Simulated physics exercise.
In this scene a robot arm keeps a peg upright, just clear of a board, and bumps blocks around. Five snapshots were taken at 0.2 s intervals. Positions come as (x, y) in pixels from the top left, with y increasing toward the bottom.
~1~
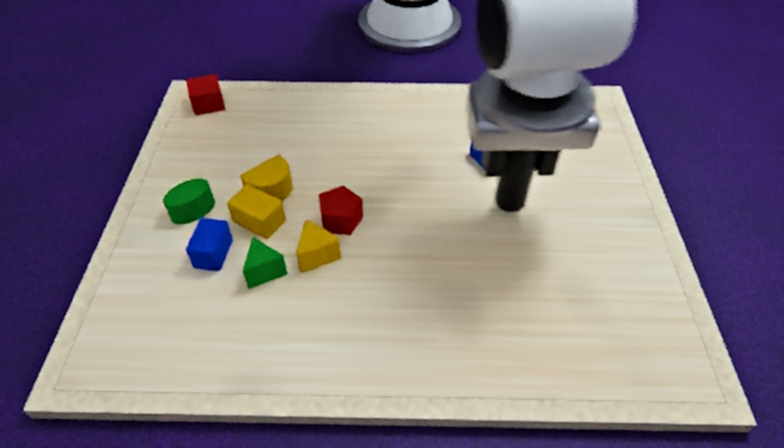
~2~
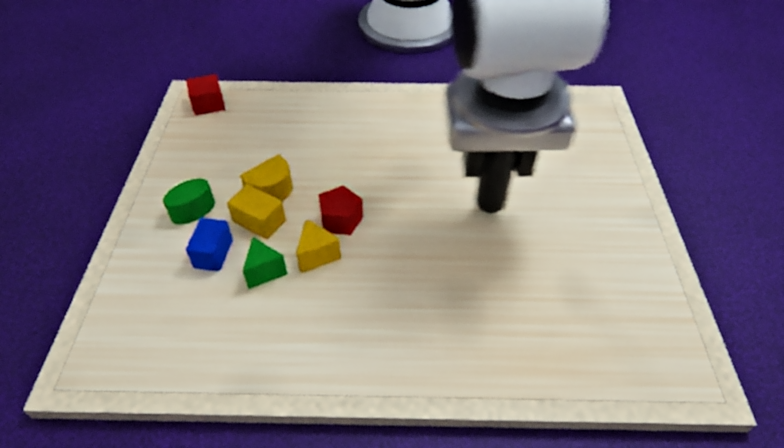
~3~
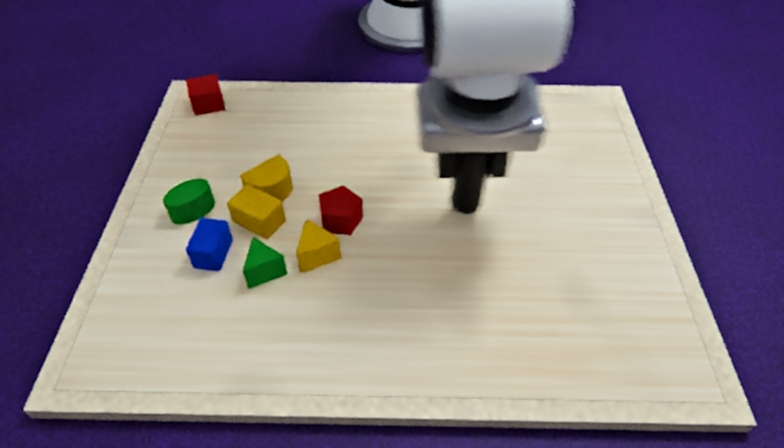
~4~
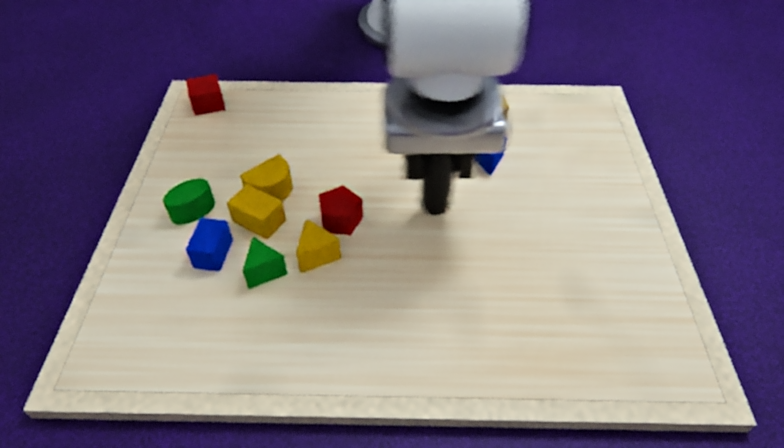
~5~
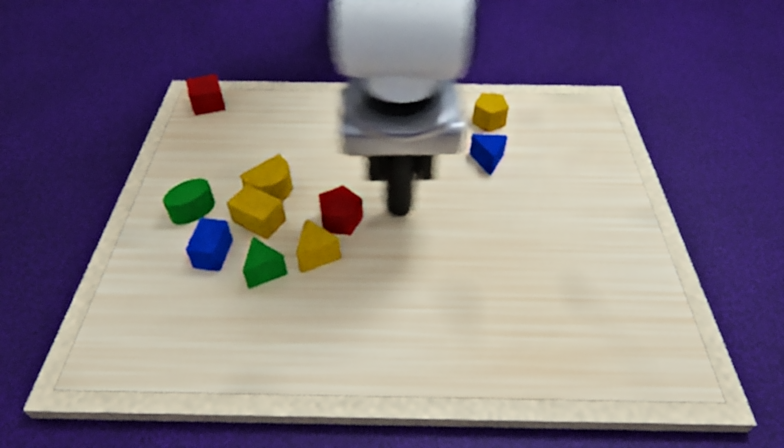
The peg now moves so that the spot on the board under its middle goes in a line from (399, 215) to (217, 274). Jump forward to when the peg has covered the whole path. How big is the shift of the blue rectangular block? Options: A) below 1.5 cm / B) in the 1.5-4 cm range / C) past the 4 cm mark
A.
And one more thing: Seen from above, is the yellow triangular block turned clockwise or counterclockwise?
It twists against the clock when seen from above.
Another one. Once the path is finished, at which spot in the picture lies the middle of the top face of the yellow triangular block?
It ends at (290, 259).
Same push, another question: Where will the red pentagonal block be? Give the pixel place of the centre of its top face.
I'd place it at (300, 197), taking the centre of its top.
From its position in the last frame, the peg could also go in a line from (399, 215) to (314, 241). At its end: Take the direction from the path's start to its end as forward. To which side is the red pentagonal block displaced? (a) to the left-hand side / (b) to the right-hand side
My pick is b.
On the path given first. One third of the way, peg (340, 224); red pentagonal block (310, 200), turned 15° clockwise.
Two thirds of the way, peg (279, 244); green triangular block (255, 258), turned 25° clockwise; yellow triangular block (291, 258), turned 45° anticlockwise; red pentagonal block (300, 197), turned 35° clockwise.
At the end, peg (214, 265); green oval not moved; blue rectangular block (196, 235), turned 35° clockwise; green triangular block (233, 274), turned 55° anticlockwise; yellow triangular block (290, 259), turned 50° anticlockwise; red pentagonal block (300, 197), turned 35° clockwise.
